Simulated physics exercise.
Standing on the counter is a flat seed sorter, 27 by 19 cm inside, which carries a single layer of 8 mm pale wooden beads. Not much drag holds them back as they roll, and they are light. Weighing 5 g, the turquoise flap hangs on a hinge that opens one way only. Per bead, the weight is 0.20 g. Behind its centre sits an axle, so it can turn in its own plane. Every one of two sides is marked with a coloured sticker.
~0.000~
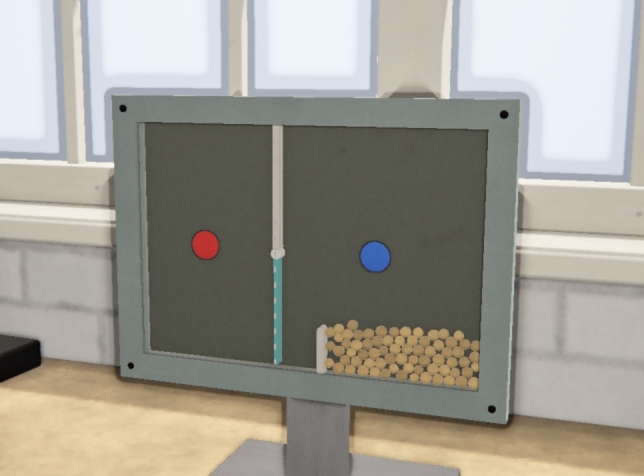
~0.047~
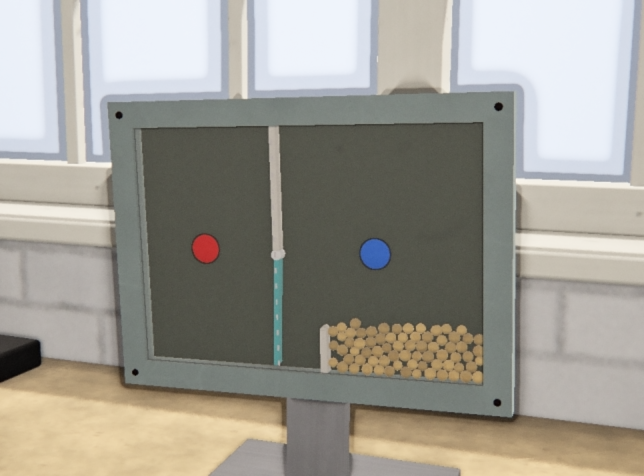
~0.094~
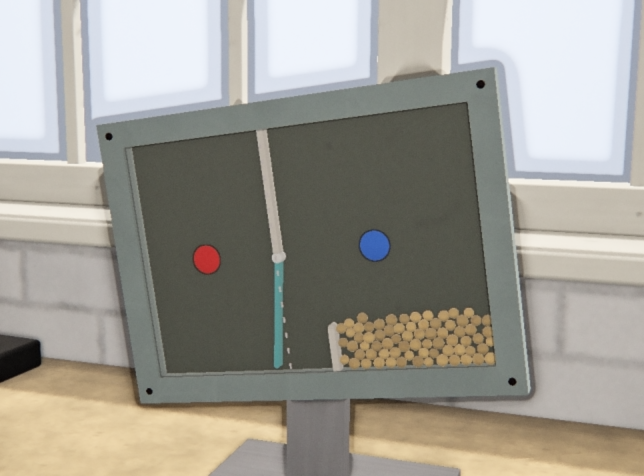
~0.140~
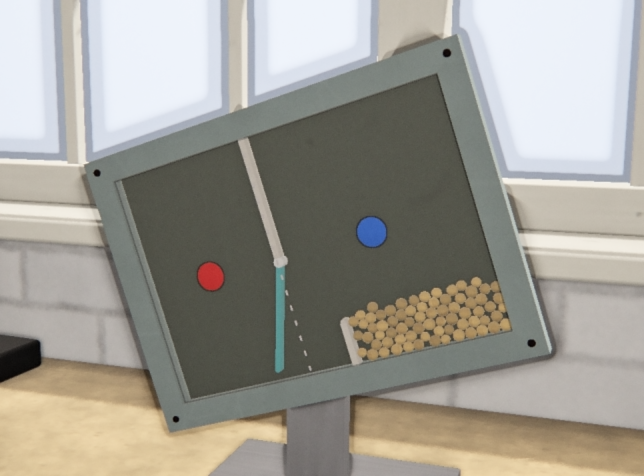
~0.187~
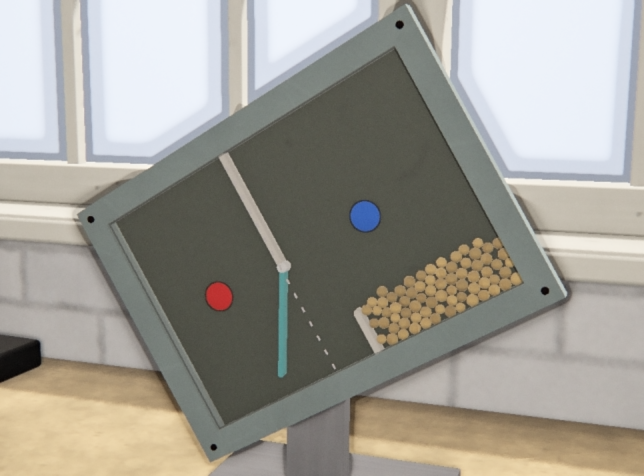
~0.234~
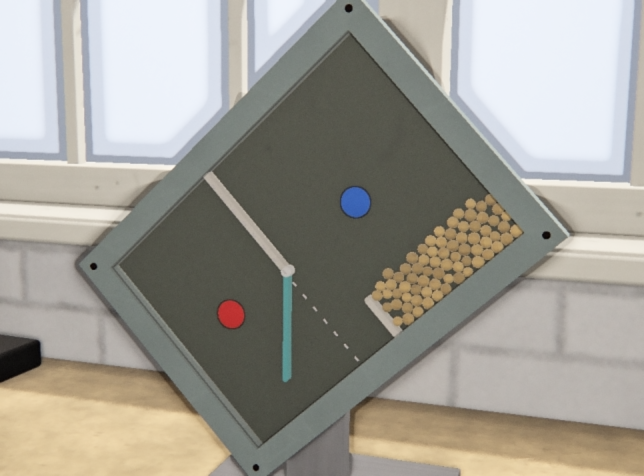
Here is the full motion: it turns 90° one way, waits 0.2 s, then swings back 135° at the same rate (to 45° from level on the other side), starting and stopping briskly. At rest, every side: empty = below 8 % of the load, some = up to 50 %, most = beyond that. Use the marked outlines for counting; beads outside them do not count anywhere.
Red most, blue some.
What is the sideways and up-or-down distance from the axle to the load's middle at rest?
It lies close to 7 centimetres left and 4 centimetres below.
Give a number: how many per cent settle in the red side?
About 65 %.
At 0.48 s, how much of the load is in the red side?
The share there is around 0 percent.
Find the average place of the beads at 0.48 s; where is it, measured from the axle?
Roughly 5 centimetres to the right and 5 centimetres above.
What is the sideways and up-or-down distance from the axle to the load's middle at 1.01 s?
Some 4 cm left and 8 cm below.
After 0.48 s, it stands 90° anticlockwise; the beads' middle is 5 cm right of and 5 cm above the centre; blue 100 %; turquoise flap open 50°.
After 1.01 s, it stands 23° anticlockwise; the beads' middle is 4 cm left of and 8 cm below the centre; red 65 %, blue 35 %; turquoise flap open 46°.
After 1.34 s, it stands 45° clockwise; the beads' middle is 8 cm left of and 3 cm below the centre; red 65 %, blue 35 %; turquoise flap open 23°.
At rest by 1.9 s, it stands 45° clockwise; red 65 %, blue 35 %; turquoise flap open 19°.
